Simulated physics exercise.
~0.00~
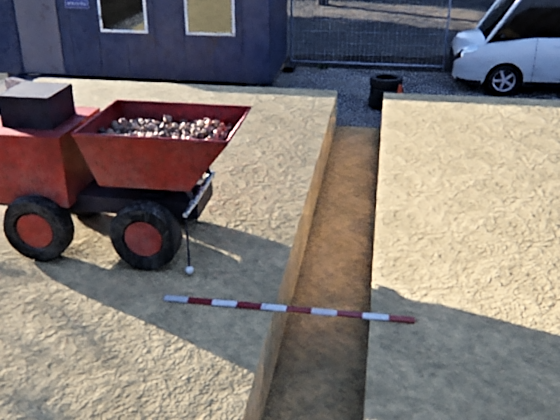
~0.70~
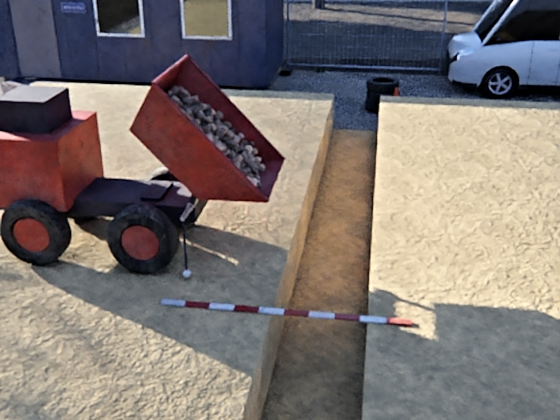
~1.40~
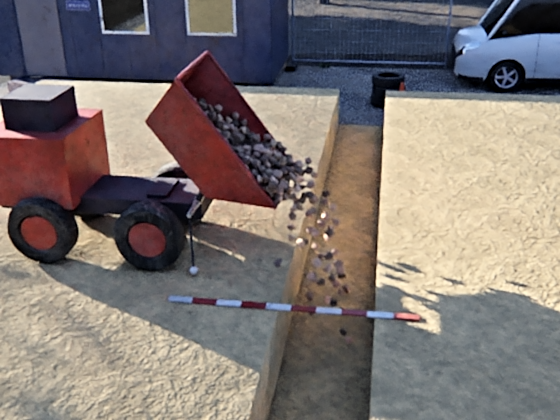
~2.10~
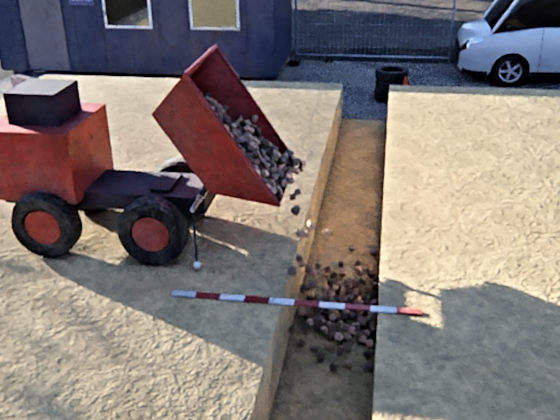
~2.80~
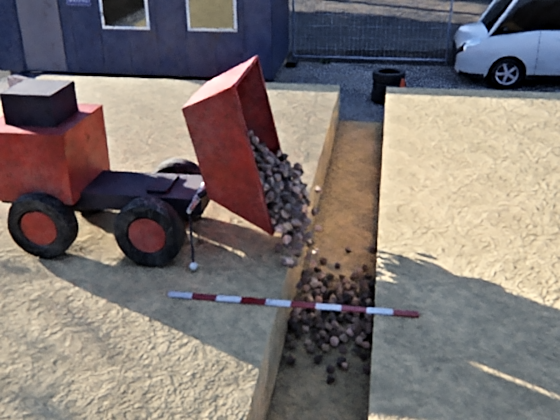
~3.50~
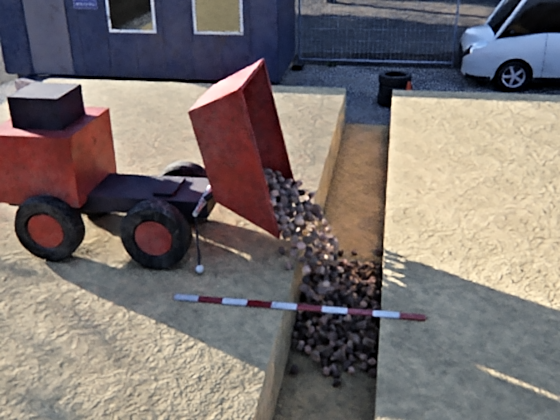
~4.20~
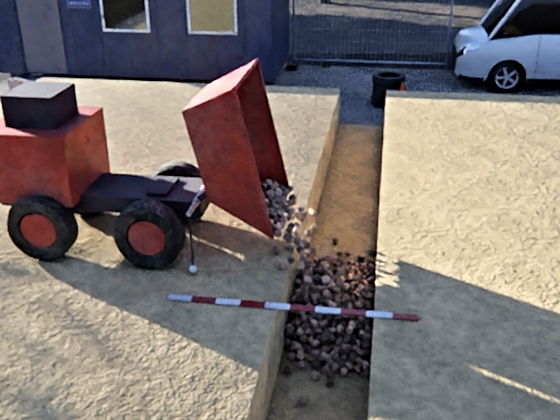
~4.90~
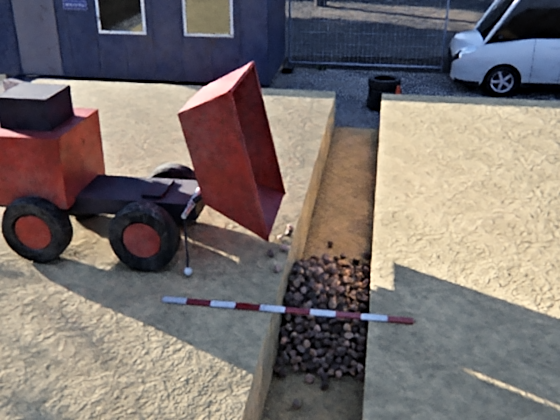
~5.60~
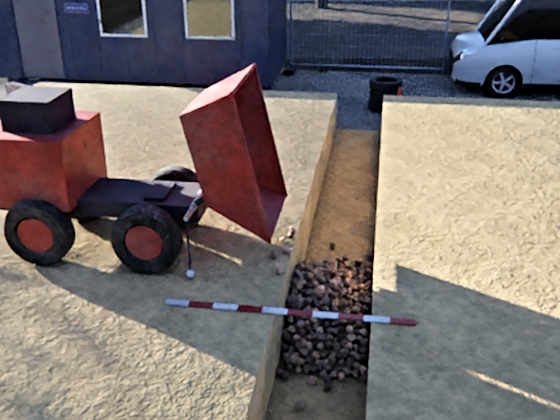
A red dumper with black wheels stands at the left of a sandy yard, its skip heaped with grey-brown stones, seen from above by a slightly swaying camera. A straight-sided trench lies to its right, crossed by a red-and-white banded pole, with a dark blue building and a white vehicle behind. The skip tips forward toward the trench, and the stones slide to its lip and begin spilling over. It pauses while stones gather below, then tilts steeper and pours out the rest. The empty skip stays raised, with nearly all the stones piled in the trench and a few on the near edge.
